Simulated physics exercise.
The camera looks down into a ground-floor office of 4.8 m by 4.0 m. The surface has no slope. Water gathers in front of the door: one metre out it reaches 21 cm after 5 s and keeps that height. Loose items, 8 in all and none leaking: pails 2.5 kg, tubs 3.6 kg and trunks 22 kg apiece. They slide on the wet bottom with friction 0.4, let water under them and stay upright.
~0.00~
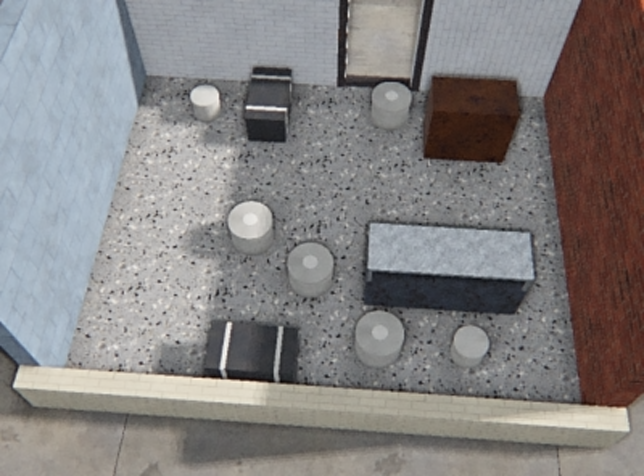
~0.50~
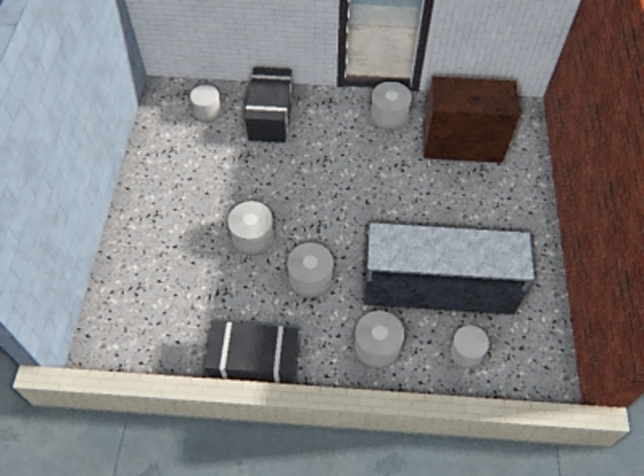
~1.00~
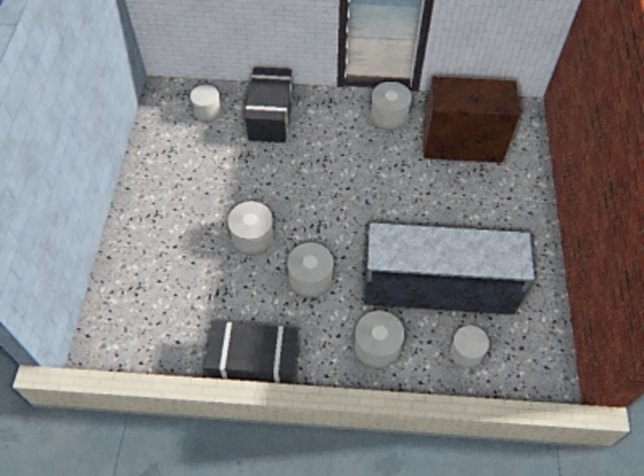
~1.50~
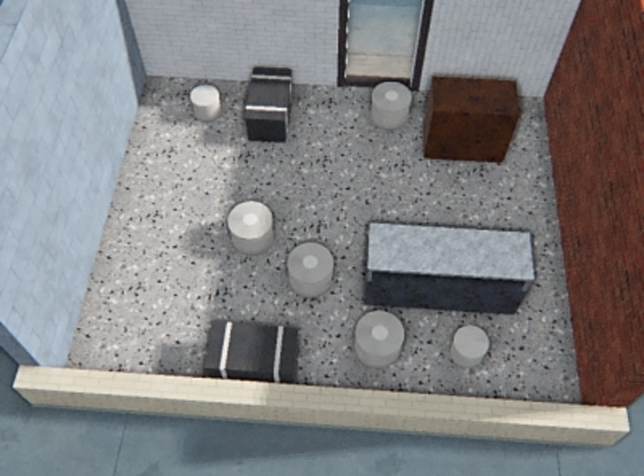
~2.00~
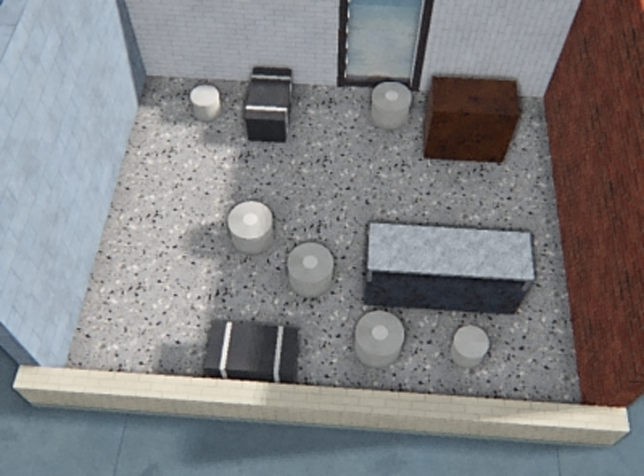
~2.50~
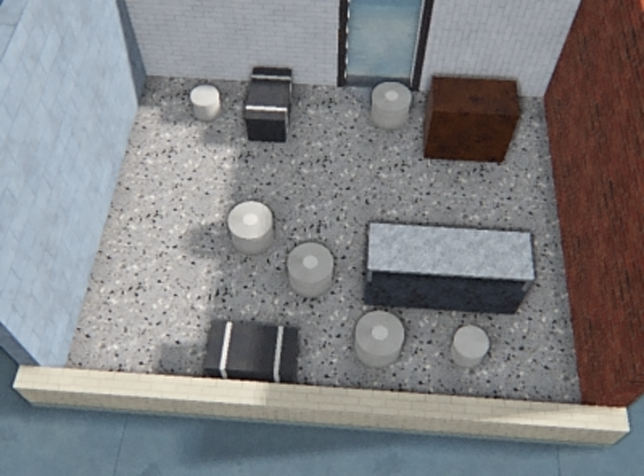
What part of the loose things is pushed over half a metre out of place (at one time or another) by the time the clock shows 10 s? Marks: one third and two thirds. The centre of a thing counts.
Share: One to two thirds.
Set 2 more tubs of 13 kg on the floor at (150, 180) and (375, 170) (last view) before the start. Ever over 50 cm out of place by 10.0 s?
In turn: Under, past it.
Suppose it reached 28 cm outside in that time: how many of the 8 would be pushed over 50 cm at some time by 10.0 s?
Then 3.
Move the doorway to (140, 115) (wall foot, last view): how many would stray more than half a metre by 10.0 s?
Then 4.
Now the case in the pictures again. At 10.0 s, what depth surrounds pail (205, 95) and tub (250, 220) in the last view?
About 0 and 8 cm.
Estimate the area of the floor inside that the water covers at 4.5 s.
Roughly 4.5 m2.
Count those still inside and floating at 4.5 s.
I count 0.
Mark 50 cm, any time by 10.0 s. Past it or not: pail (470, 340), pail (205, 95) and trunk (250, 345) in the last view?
In turn: Under, short of it, under.
After 3.5 s 0 of 8 are over 50 cm from their spots; 0 afloat.
After 4.5 s 1 of 8 are over 50 cm from their spots; 0 afloat.
After 7.0 s 3 of 8 are over 50 cm from their spots; 2 afloat.
After 10.0 s 3 of 8 are over 50 cm from their spots, and 3 have been at some point; 3 afloat.
